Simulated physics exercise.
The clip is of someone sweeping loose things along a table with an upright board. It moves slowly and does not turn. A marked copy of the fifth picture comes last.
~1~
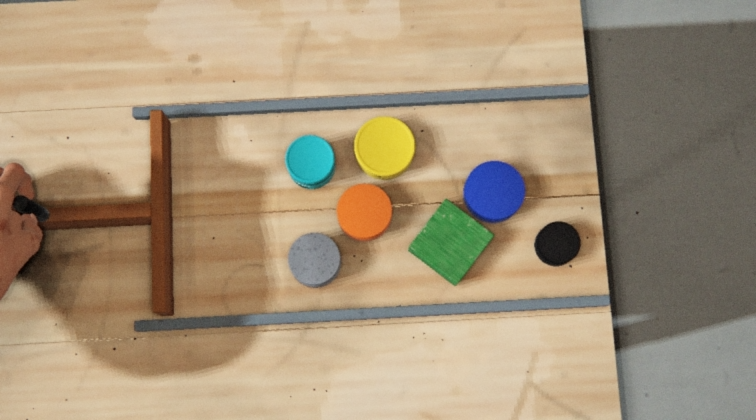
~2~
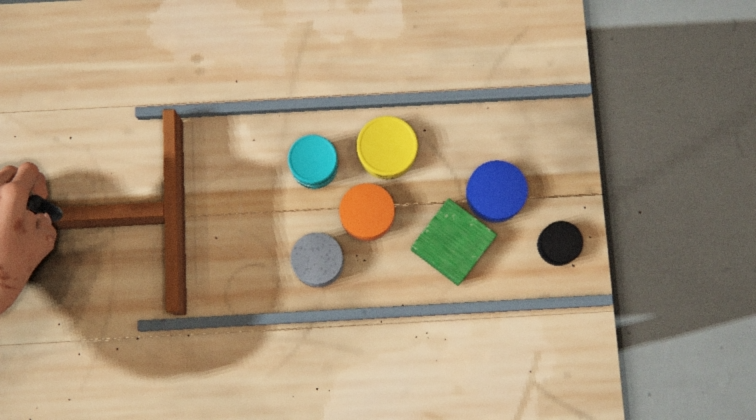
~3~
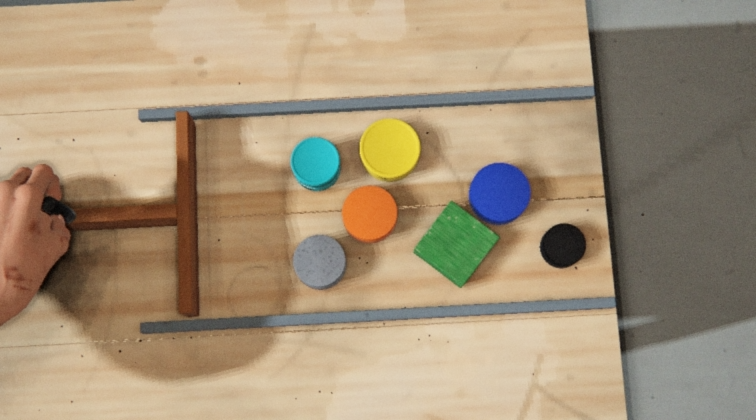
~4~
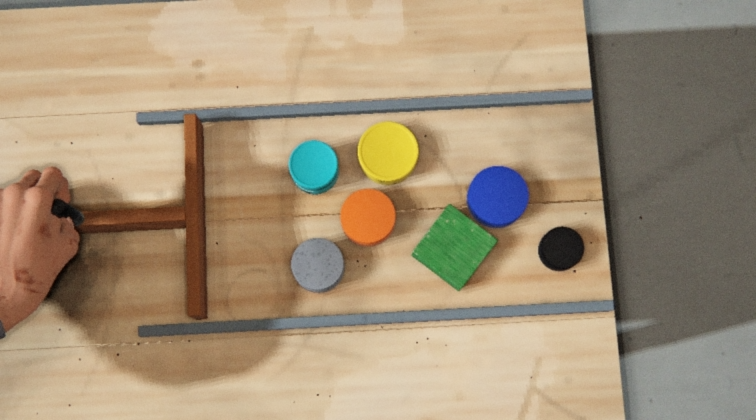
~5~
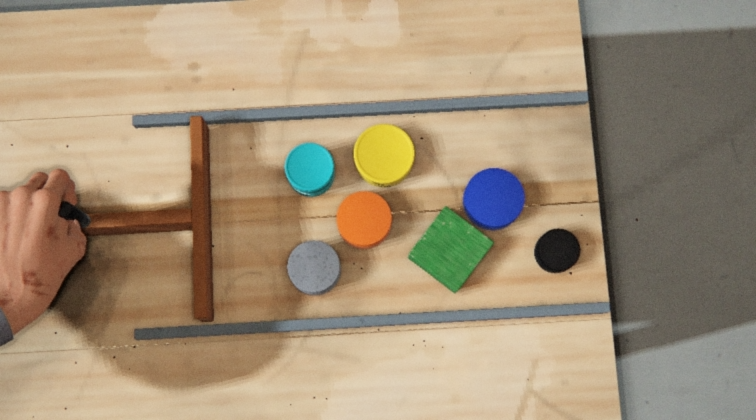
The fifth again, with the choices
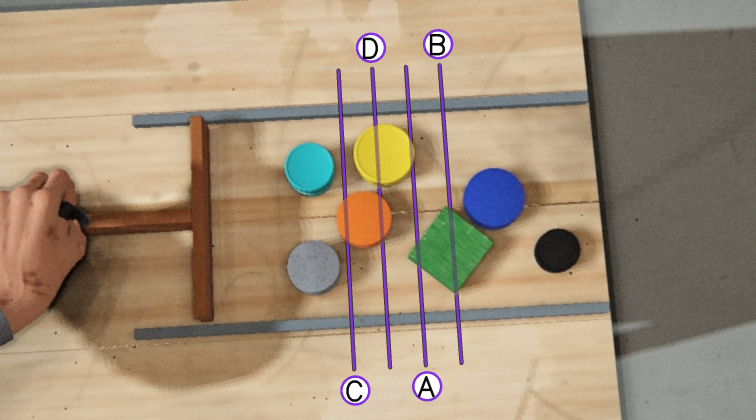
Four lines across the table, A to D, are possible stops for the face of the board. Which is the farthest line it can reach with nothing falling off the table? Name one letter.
No farther than B.
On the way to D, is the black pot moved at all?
No.
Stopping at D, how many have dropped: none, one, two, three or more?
By then, none.
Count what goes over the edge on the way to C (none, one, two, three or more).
By then, none.
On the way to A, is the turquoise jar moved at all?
Yes.
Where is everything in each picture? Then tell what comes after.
The first frame shows grey pot (315, 260); turquoise jar (311, 162); black pot (557, 244).
The second frame shows board (170, 208); orange pot (367, 212).
The third frame shows board (184, 210); green block (456, 245).
The fourth frame shows board (192, 213); grey pot (318, 266).
The fifth frame shows board (198, 215); black pot (557, 251); orange pot (364, 220); yellow jar (384, 156).
On the marked copy, A at (416, 212); B at (450, 210); C at (346, 216); D at (381, 214).
With B. Early on, board (290, 210); grey pot (326, 267); turquoise jar (321, 170).
Further on, board (381, 205); blue pot (502, 194); green block (469, 245).
At the end, board (448, 201); black pot (590, 256); green block (539, 242); nothing has fallen.
As for the rest, A is safe but short; C is safe but short; D is safe but short.
